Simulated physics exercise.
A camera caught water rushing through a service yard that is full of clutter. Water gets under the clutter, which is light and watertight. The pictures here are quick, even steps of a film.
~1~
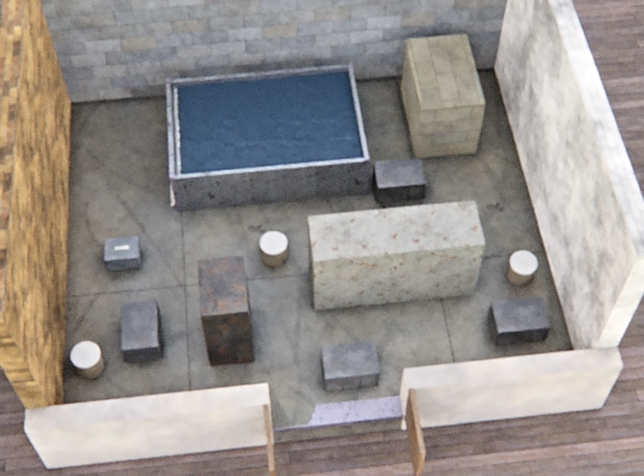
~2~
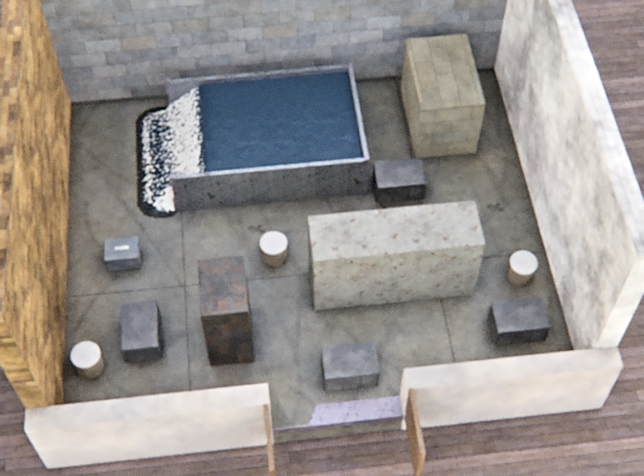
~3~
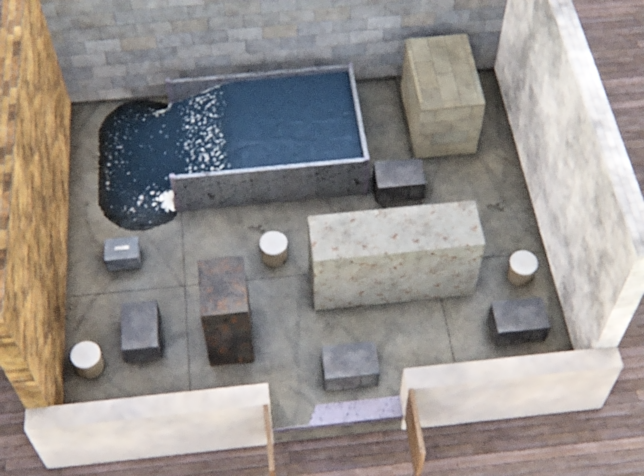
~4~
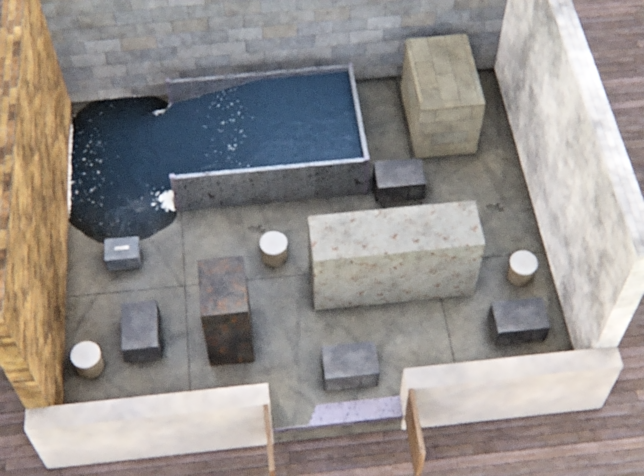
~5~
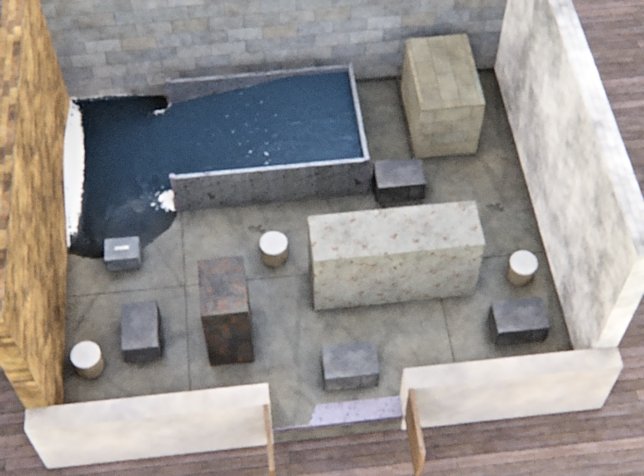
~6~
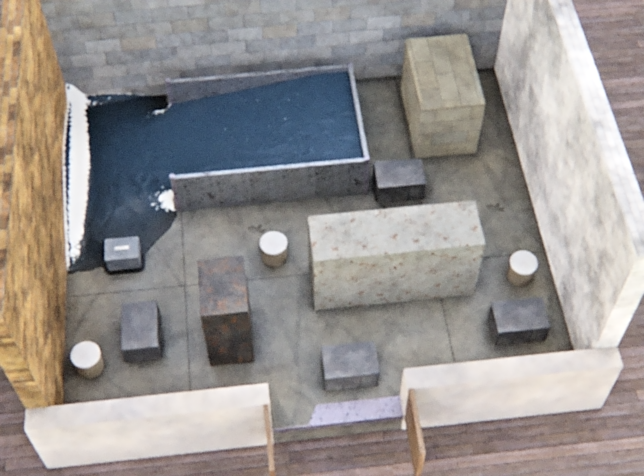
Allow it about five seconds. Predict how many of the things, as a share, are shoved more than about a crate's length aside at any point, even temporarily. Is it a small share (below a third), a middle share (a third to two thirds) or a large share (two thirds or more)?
A middle share, a third to two thirds.
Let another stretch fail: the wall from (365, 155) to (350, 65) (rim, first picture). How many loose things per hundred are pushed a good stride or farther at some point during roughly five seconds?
Near 80 %.
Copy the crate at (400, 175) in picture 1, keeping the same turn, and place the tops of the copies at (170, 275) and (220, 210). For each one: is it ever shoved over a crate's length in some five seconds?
Travels that far, then falls short.
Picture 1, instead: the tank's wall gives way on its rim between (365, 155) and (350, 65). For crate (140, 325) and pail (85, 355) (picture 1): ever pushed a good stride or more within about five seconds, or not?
In the order given: Stayed within that, stayed within that.
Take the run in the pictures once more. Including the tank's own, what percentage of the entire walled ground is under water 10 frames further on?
40 per cent, roughly.
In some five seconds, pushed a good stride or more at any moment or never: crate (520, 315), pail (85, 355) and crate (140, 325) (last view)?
Never got far, went a long way, went a long way.
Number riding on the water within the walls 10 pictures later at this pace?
The tally stands at 1.
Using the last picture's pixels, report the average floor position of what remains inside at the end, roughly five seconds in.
Centre estimate: Around (414, 298).
A moment on, 0 of 8 are well off their spots; 0 afloat.
Next, 2 of 8 are well off their spots; 1 afloat.
Later, 3 of 8 are well off their spots; 2 afloat.
In the end, 4 of 8 are well off their spots, and 4 have been at some point; 4 afloat.
